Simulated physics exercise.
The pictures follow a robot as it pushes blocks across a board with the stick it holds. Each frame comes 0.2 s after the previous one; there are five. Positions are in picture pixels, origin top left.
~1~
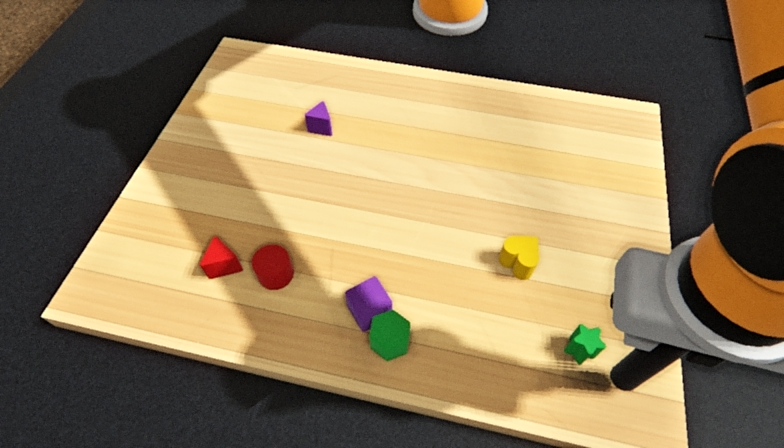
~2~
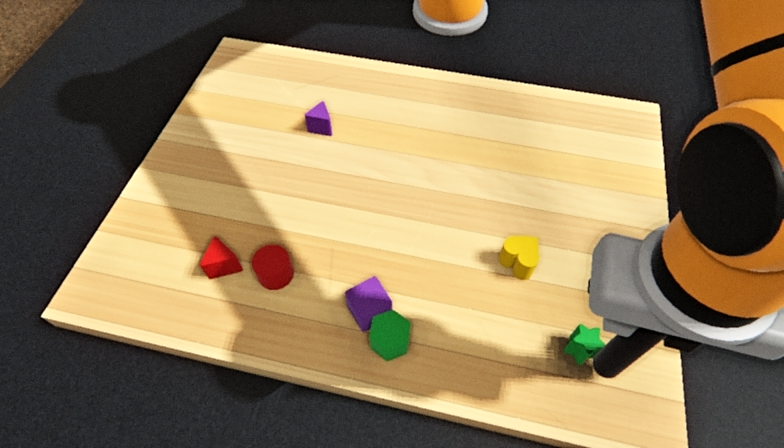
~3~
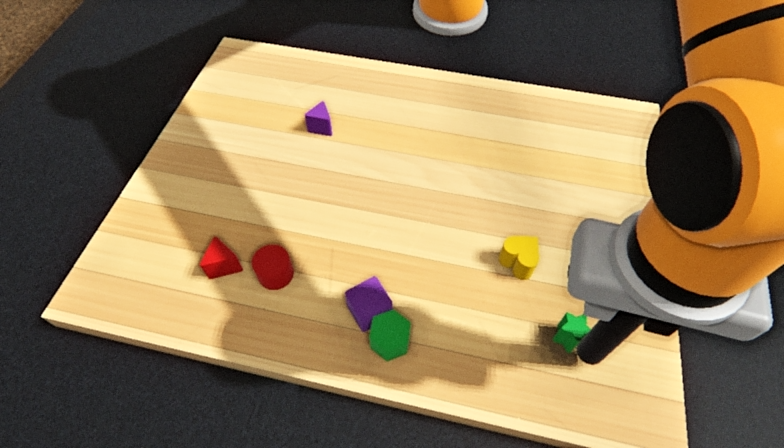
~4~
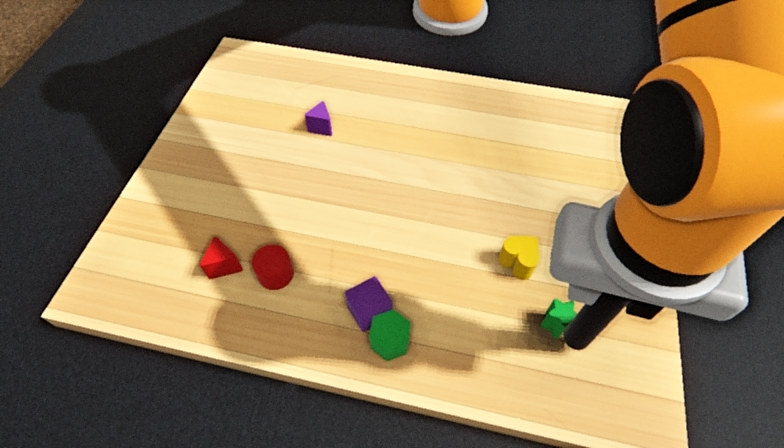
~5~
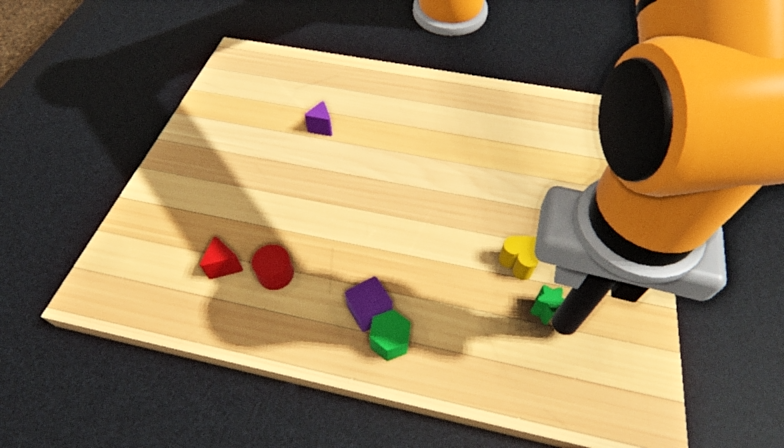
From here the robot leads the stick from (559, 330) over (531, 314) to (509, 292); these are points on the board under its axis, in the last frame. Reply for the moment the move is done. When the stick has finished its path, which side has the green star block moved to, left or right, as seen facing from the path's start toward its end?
Its sideways move is to the right.
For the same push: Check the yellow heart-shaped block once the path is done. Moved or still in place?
That block is shifted.
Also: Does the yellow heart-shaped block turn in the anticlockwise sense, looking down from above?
Yes, that is what happens.
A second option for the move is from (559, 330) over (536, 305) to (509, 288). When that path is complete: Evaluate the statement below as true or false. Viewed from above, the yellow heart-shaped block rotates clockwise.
Answer: True.
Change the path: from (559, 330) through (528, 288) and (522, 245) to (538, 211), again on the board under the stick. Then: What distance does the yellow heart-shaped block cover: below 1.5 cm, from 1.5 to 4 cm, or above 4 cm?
It travels more than 4 cm.
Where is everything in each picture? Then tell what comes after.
Tip of the stick at (623, 378), middles of tops, yellow heart-shaped block at (524, 249), green star block at (590, 338), in the first picture.
Stick at (606, 366), nothing pushed, in the second picture.
Stick at (590, 353), green star block at (578, 326), in the third picture.
Stick at (576, 338), green star block at (565, 312), in the fourth picture.
Stick at (564, 324), yellow heart-shaped block at (524, 249), green star block at (553, 297), in the fifth picture.
On the path given first. Halfway along, stick at (535, 307); green star block at (535, 279), turned 30° clockwise.
At the end, stick at (513, 285); yellow heart-shaped block at (524, 240), turned 25° anticlockwise; green star block at (532, 265), turned 80° clockwise.
